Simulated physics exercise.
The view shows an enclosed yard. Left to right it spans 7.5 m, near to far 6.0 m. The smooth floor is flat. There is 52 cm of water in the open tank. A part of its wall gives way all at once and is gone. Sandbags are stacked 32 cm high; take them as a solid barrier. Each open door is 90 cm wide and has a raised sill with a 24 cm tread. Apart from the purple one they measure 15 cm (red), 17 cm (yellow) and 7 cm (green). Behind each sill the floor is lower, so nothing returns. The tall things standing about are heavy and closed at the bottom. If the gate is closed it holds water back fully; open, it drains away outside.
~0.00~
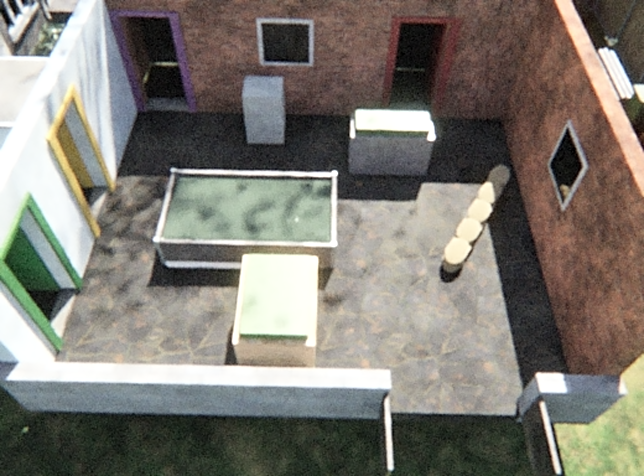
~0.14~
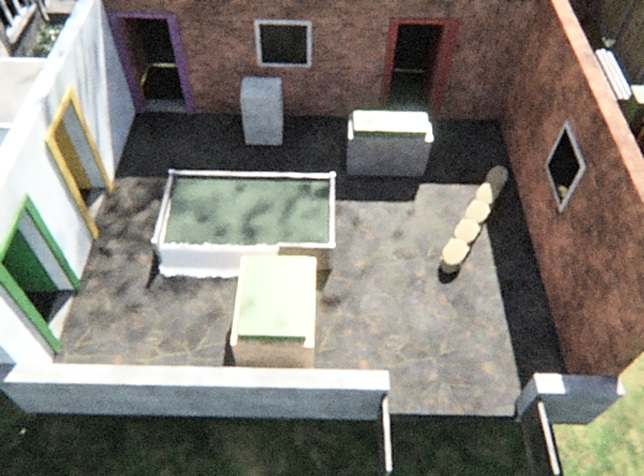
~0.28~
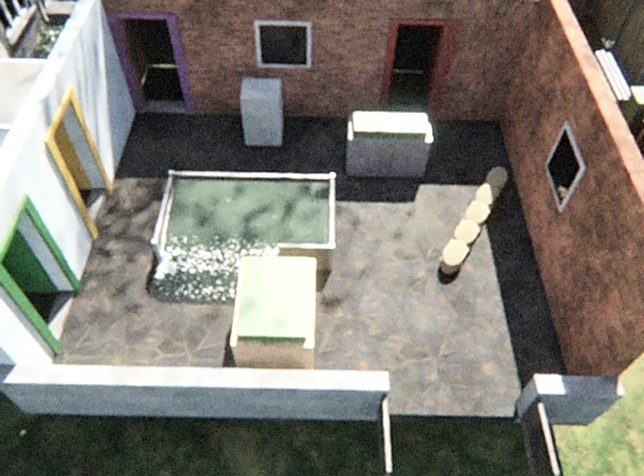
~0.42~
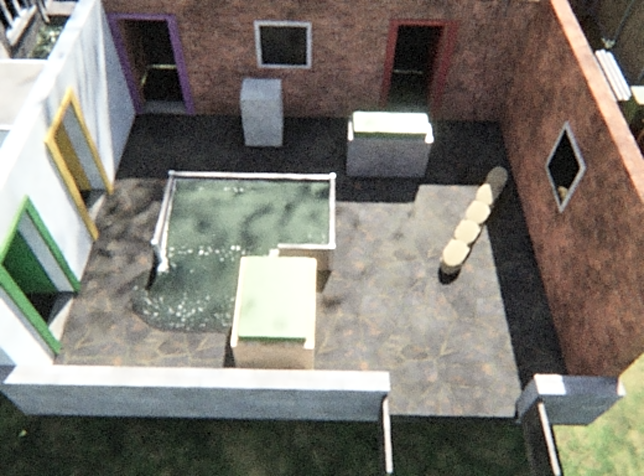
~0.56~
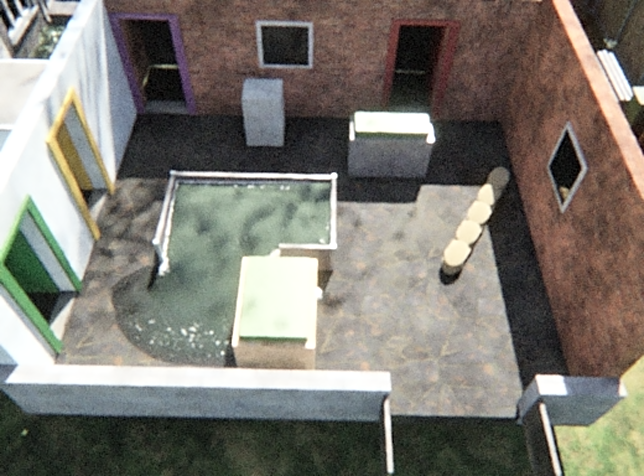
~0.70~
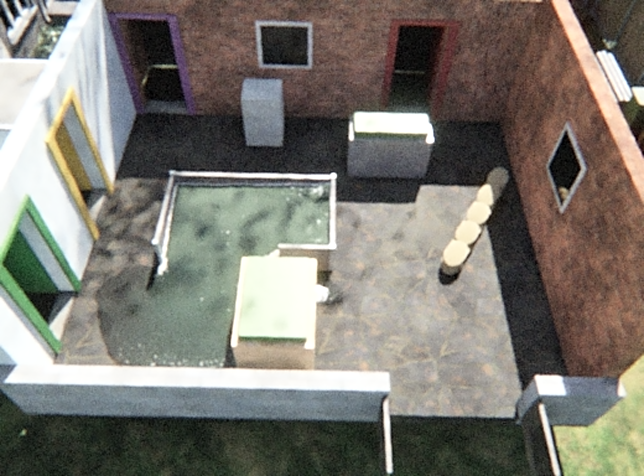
Open tank in a walled yard losing part of its front wall, water pouring out and spreading across the floor around a block.
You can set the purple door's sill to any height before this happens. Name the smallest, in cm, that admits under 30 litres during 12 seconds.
Close to 9 cm is just enough.
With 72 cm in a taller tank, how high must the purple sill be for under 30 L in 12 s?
About 13.5 cm.
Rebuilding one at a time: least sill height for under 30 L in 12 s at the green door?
Roughly 17 cm at green.
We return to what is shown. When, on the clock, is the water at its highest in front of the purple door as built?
At about 6.5 s.
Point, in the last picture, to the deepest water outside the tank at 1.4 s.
Around (175, 381).
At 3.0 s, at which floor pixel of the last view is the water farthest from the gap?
Around (548, 323).
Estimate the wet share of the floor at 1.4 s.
Near 20 per cent is wet.
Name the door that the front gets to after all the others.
The red one.
After 1.4 s water covers 20 % of the floor, deepest (38 cm) near (175, 381); it has not reached the purple door.
After 3.0 s water covers 35 % of the floor, deepest (30 cm) near (58, 390); it has not reached the purple door.
After 12.0 s water covers 90 % of the floor, deepest (8 cm) near (114, 184); 7 cm at the purple door, 2 litres in over its 13 cm sill.
At the purple door as built, the water arrived by 4.4 s and peaked near 14 cm at 6.6 s.
Run again over the same 12 s with other heights there, 46 litres in over 8 cm, 10 litres over 11 cm. The limit of 30 litres is kept from about 9 cm up.
